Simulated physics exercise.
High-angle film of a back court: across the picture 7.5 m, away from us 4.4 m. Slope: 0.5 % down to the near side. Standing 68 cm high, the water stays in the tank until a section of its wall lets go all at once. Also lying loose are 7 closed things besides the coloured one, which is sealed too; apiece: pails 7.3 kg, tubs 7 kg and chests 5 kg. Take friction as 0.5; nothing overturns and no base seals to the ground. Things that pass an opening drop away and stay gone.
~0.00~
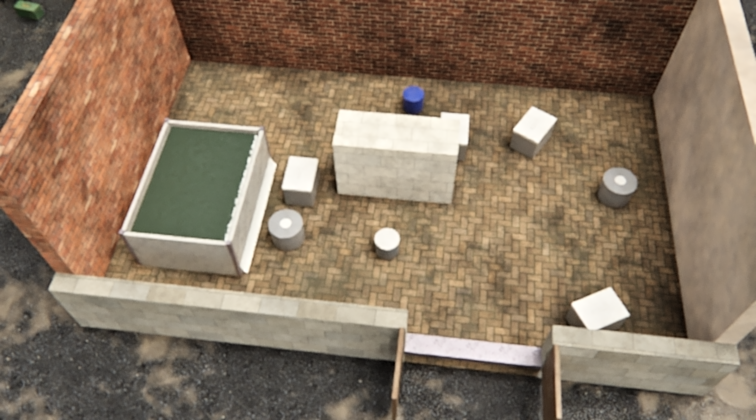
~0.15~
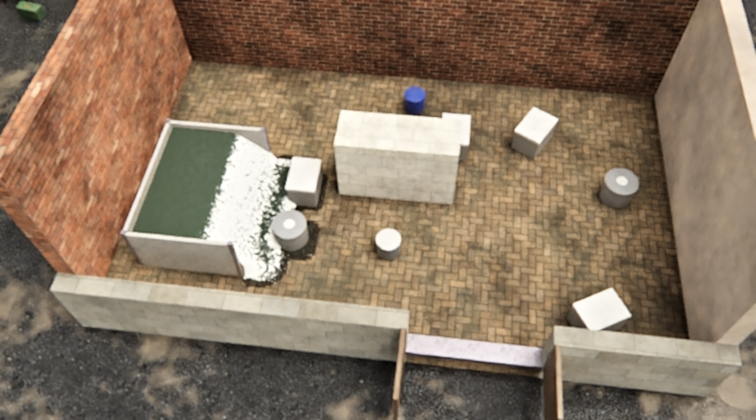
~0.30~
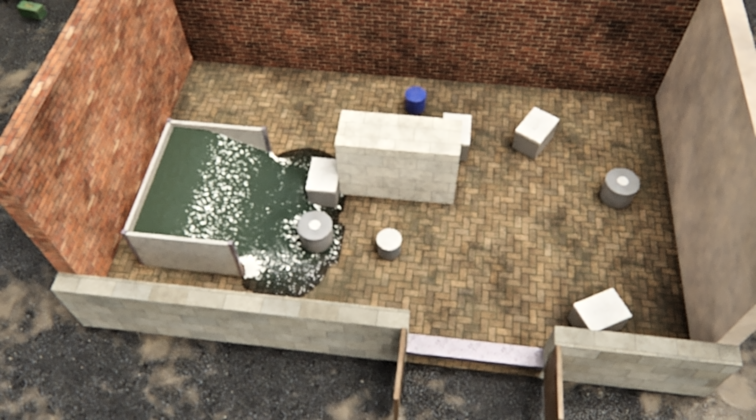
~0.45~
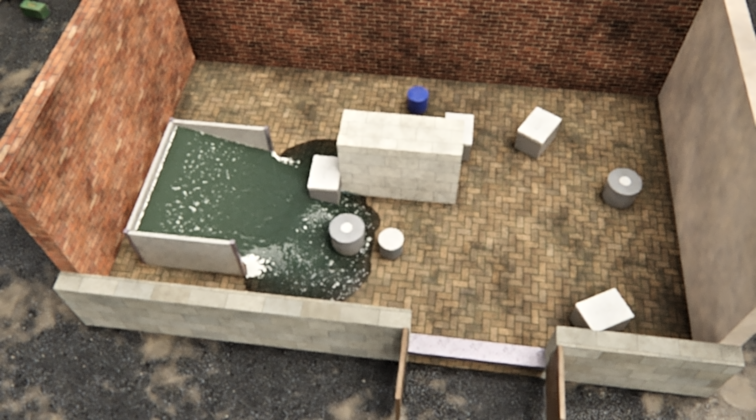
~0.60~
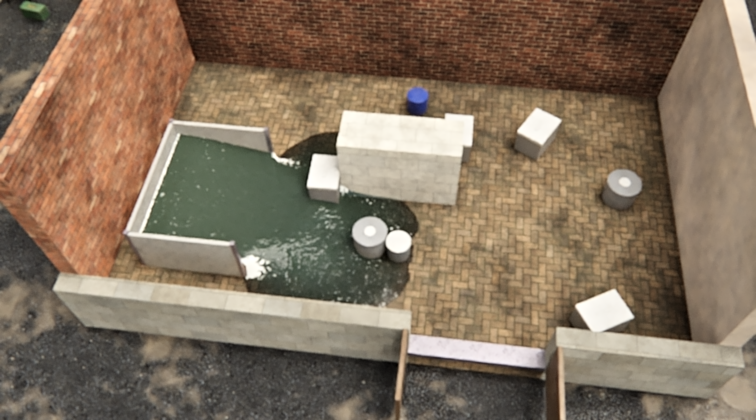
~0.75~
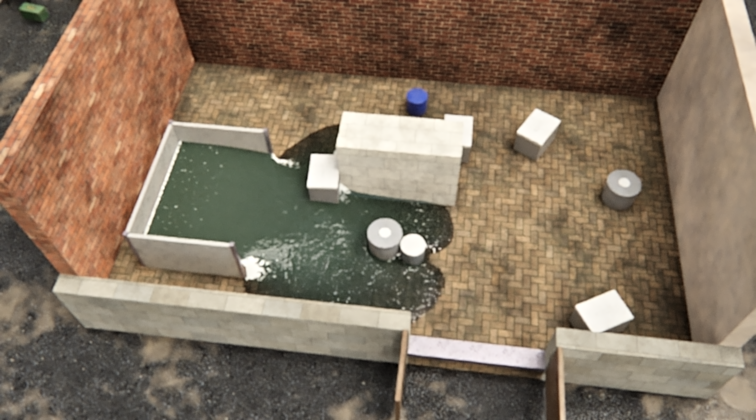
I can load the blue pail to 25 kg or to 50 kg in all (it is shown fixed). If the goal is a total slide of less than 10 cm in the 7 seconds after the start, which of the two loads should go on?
I'd say the lighter one is enough.
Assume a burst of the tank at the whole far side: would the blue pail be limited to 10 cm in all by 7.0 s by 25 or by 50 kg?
In that case just the heavier mass works.
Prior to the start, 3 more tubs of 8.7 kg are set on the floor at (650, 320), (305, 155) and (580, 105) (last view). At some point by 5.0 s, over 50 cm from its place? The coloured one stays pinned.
One after another they come out beyond the mark, beyond the mark, within the mark.
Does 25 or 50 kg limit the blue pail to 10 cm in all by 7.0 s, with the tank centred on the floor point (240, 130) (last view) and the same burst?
Result, then: Heavier one only.
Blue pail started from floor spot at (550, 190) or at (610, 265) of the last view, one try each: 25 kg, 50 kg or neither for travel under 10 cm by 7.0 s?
At the first place the small mass does it, and at the second you need the bigger mass.
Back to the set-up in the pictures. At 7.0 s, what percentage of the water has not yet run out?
86 %.
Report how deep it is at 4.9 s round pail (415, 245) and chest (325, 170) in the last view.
Some 7 cm at the first, some 8 cm at the second.
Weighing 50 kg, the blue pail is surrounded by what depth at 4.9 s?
3 cm, roughly.
After 1.4 s the blue pail would be 0 cm from its start with 25 kg and 0 cm from its start with 50 kg; 3 cm of water round it then.
After 3.1 s the blue pail would be 0 cm from its start with 25 kg and 0 cm from its start with 50 kg; 4 cm of water round it then.
After 4.9 s the blue pail would be 0 cm from its start with 25 kg and 0 cm from its start with 50 kg; 3 cm of water round it then.
After 7.0 s the blue pail would be 0 cm from its start with 25 kg and 0 cm from its start with 50 kg; 7 cm of water round it then.
